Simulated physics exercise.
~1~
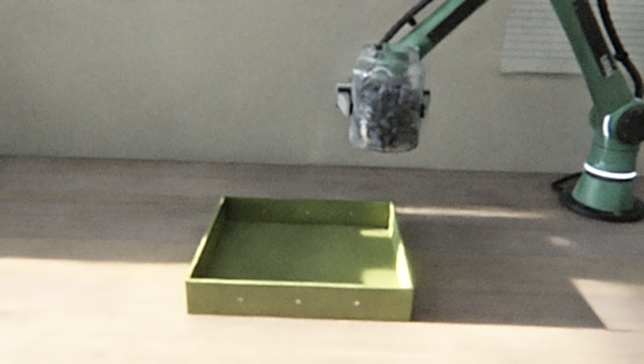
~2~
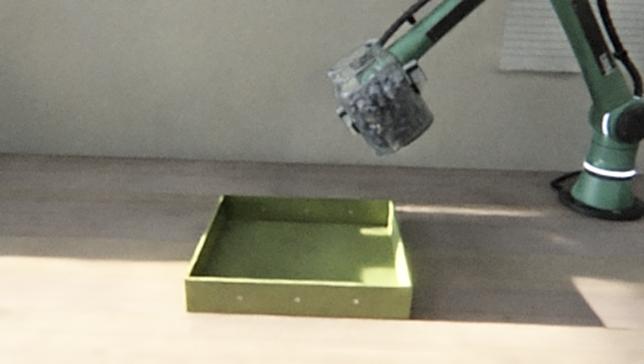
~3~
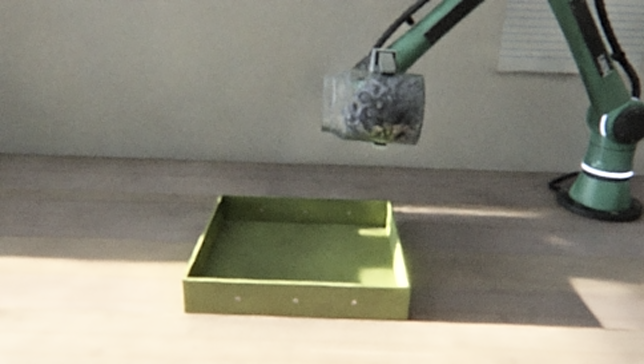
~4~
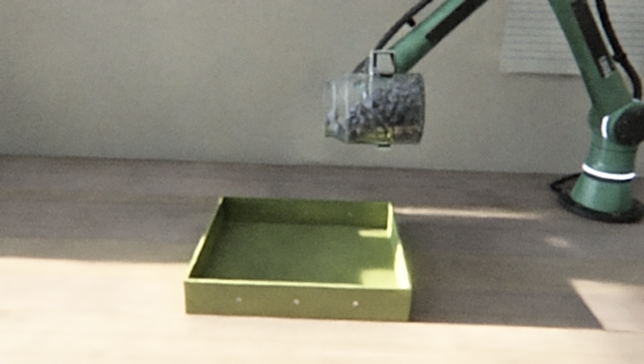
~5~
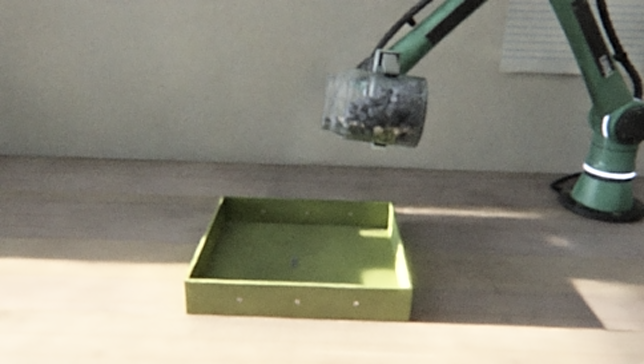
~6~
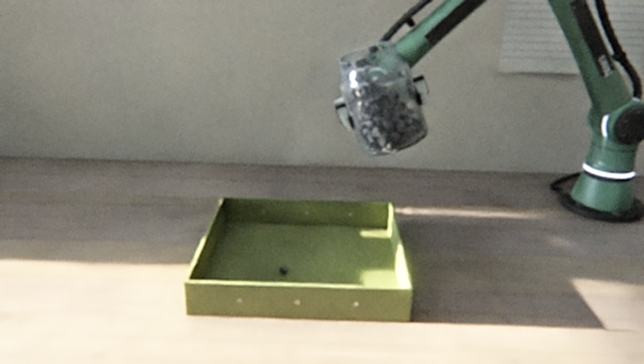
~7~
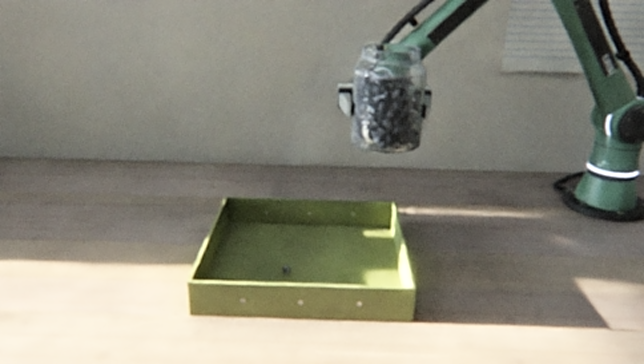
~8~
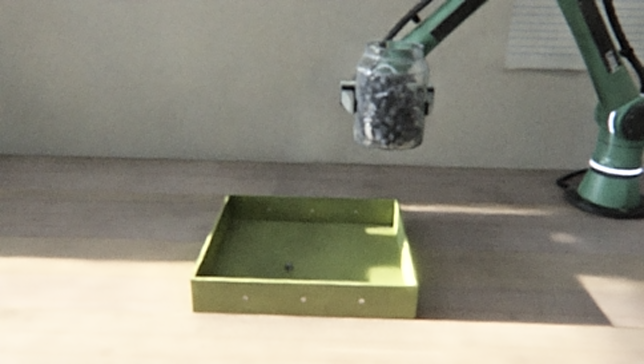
We see a green robot arm holding a clear jar of small dark pebbles above a shallow green tray. The arm tips the jar onto its side with its mouth to the left, a pebble drops into the tray, and the jar returns upright, still holding nearly all its load.
